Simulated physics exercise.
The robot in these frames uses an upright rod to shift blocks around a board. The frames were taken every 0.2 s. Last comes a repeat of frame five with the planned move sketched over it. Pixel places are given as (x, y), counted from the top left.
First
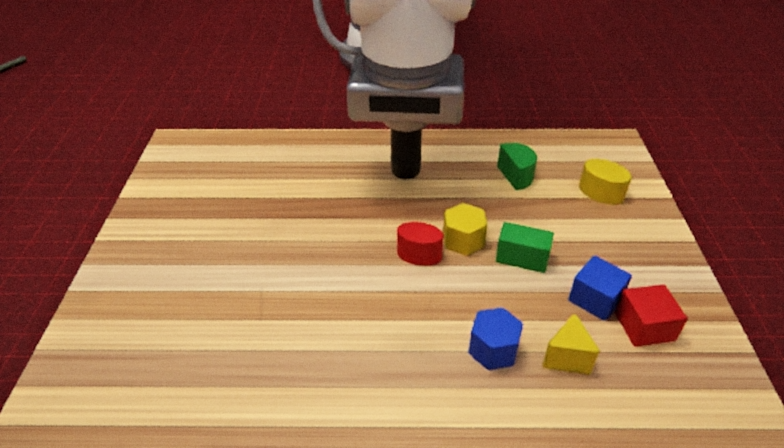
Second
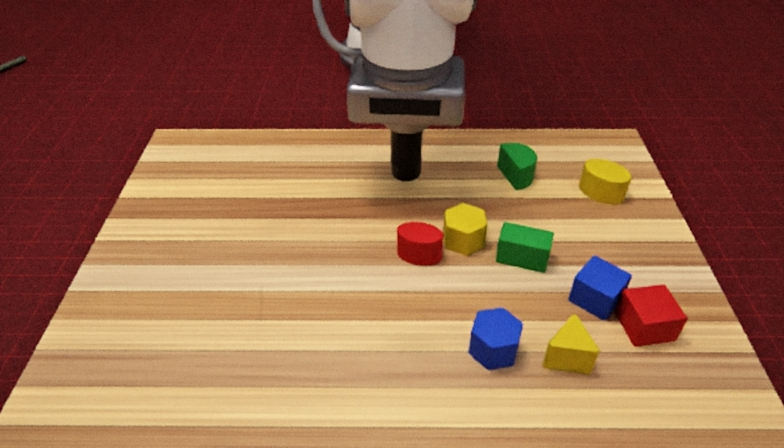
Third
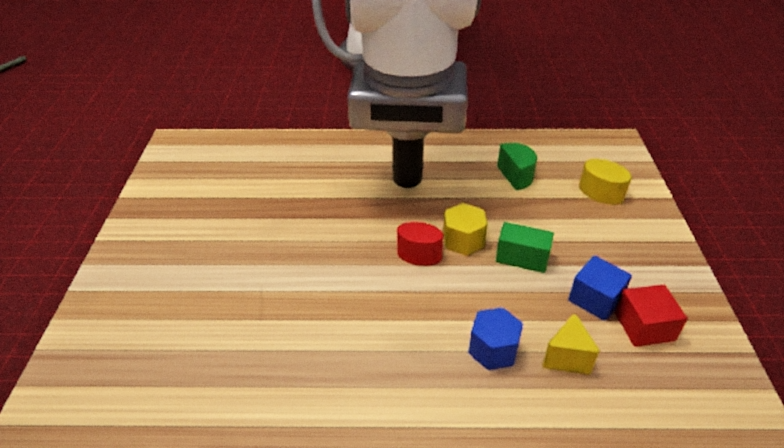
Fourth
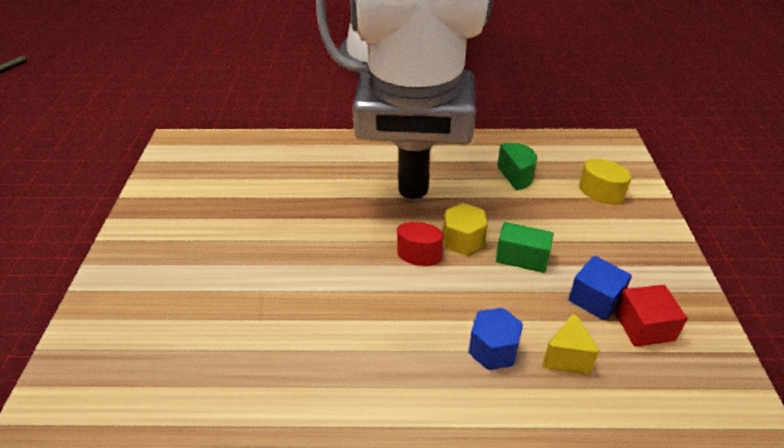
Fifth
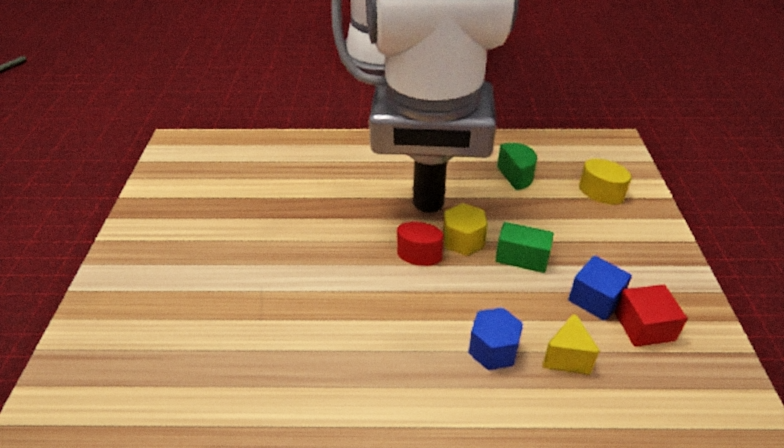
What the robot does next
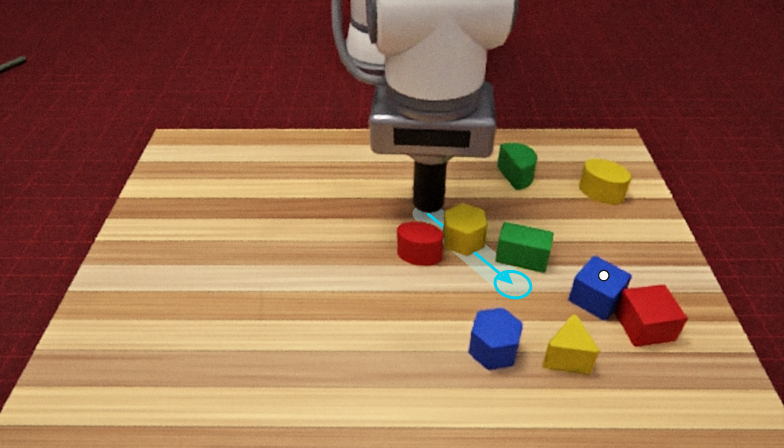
A robot arm with a black upright rod reaches over a striped wooden board on a dark red floor, seen from a fixed, raised view. Red, yellow, green and blue blocks sit across the board's middle and right, a red round one left of a yellow six-sided one. The rod creeps, then slides faster toward the viewer and slightly right, nearing those two, while every block stays still.
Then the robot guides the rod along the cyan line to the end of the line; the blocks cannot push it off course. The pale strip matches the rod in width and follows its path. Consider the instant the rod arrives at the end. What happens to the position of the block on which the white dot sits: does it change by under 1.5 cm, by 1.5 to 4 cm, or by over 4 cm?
It moves less than 1.5 cm.
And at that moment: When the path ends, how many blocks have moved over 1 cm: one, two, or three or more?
Displaced: Two.
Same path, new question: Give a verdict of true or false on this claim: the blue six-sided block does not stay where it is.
False - the claim does not hold.
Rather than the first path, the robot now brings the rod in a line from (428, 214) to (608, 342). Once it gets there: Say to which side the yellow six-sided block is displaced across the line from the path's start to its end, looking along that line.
It shifts to the right.
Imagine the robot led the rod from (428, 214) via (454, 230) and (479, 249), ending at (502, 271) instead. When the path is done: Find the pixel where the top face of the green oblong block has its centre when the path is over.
Pixel (574, 254).
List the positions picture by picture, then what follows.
The first picture shows rod tip (406, 171); block tops, yellow six-sided block (466, 217); blue six-sided block (498, 326); green oblong block (527, 235); blue square block (604, 276); red square block (655, 303).
The second picture shows rod (406, 173); blocks unchanged.
The third picture shows rod (408, 180); blocks unchanged.
The fourth picture shows rod (413, 190); blocks unchanged.
The fifth picture shows rod (429, 204); yellow six-sided block (466, 217); blue six-sided block (498, 326); green oblong block (527, 235); blue square block (604, 276); red square block (655, 303).
Path on the board, straight from (428, 214) to (513, 284); the dot is on the blue square block.
The first path, step by step. One third of the way, rod (456, 226); yellow six-sided block (487, 231); green oblong block (536, 238).
Two thirds of the way, rod (484, 249); yellow six-sided block (519, 254), turned 15° anticlockwise; green oblong block (567, 248), turned 45° anticlockwise.
At the end, rod (515, 274); yellow six-sided block (557, 277), turned 35° anticlockwise; blue six-sided block in place; green oblong block (582, 249), turned 65° anticlockwise; blue square block (610, 276); red square block (660, 305).
